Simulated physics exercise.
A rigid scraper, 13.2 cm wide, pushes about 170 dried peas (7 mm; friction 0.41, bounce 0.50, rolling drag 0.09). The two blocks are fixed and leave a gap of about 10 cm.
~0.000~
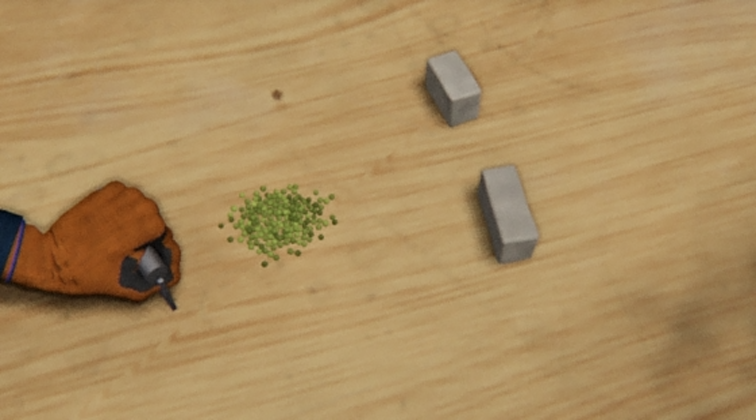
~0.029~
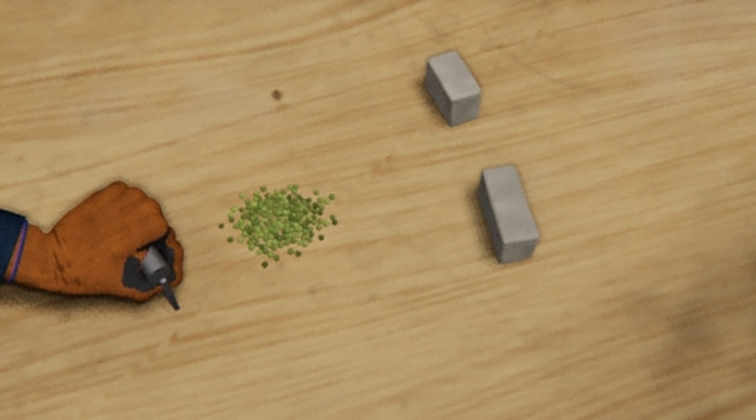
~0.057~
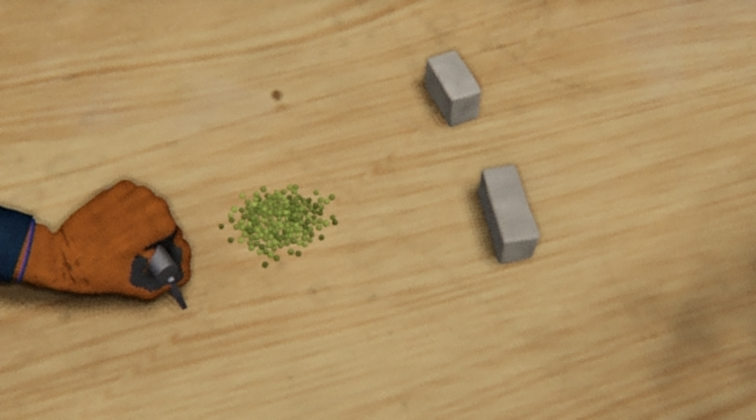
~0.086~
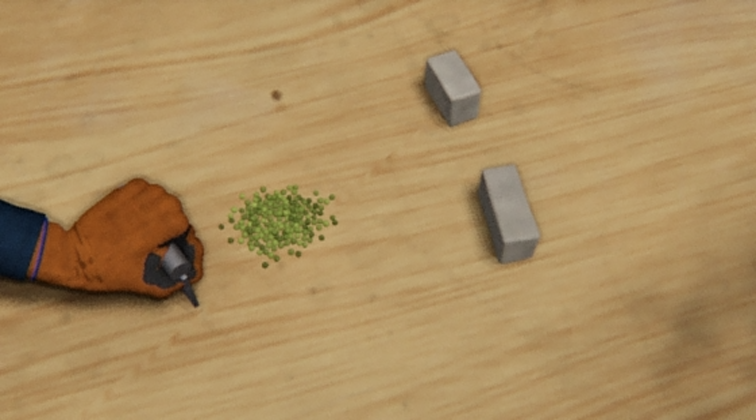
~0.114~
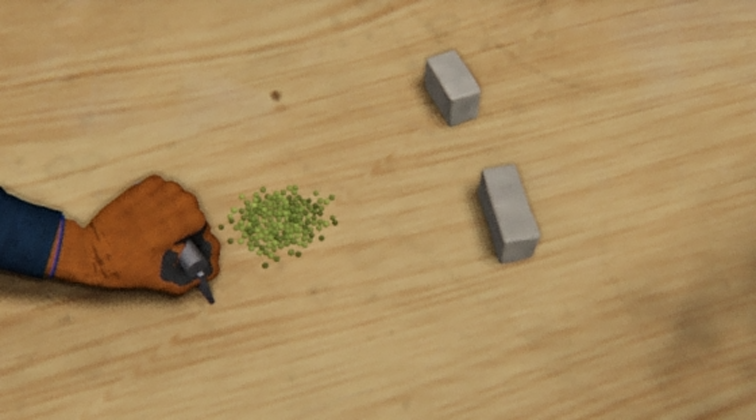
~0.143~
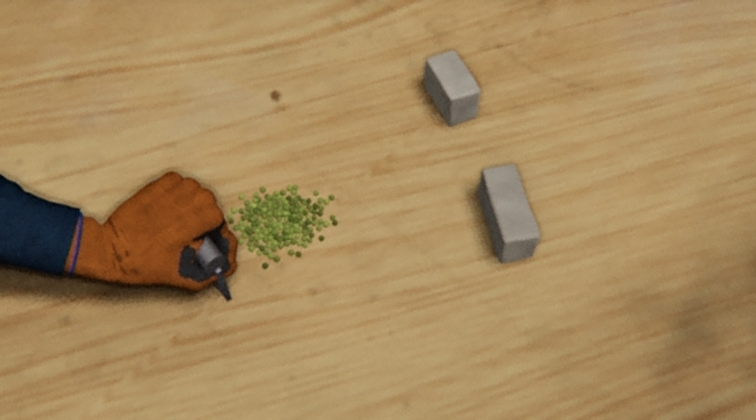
Orange-gloved hand gripping a dark tool, sliding slightly right beside an unmoving scatter of green peas, two grey blocks resting on wood.
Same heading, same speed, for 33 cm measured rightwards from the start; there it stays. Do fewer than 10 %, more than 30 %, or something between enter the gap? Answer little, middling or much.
In or through the gap: Middling.
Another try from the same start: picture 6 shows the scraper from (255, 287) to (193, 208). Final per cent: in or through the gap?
Through 5.
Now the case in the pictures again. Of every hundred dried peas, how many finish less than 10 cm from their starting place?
Roughly 5 per cent.
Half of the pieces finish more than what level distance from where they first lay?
Some 20 cm.
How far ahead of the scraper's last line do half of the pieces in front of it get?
About 7 cm.
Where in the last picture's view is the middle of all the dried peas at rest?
At about (439, 142).
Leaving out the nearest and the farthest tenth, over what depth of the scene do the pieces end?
Some 16 cm.
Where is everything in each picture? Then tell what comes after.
In the first picture, scraper from (162, 285) to (107, 206); moved 0.0 cm; pieces shifted so far, 0; middle of the spill at (279, 213); block at (509, 202); block at (454, 74).
In the second picture, scraper from (165, 285) to (110, 206); moved 0.3 cm; pieces shifted so far, 0; middle of the spill at (279, 213).
In the third picture, scraper from (173, 283) to (117, 205); moved 1.0 cm; pieces shifted so far, 0; middle of the spill at (279, 213).
In the fourth picture, scraper from (185, 281) to (129, 203); moved 2.3 cm; pieces shifted so far, 0; middle of the spill at (279, 213).
In the fifth picture, scraper from (202, 278) to (144, 200); moved 4.0 cm; pieces shifted so far, 0; middle of the spill at (279, 214).
In the sixth picture, scraper from (219, 275) to (160, 197); moved 5.9 cm; pieces shifted so far, 0; middle of the spill at (279, 214); block at (510, 201); block at (453, 73). Its speed is about 0.63 m/s, heading 3 degrees towards the viewer.
After 0.38 s, scraper 21 cm from its start, spill 13 cm wide; held up before the blocks 100 %.
After 0.62 s, scraper 33 cm from its start, spill 18 cm wide; held up before the blocks 100 %.
After 0.83 s, scraper 33 cm from its start, spill 20 cm wide; in or through the gap 20 %, round the far block 5 %, held up before the blocks 75 %.
In the end, at 1.6 s, in or through the gap 25 %, round the near block 0 %, round the far block 5 %, held up before the blocks 70 %.
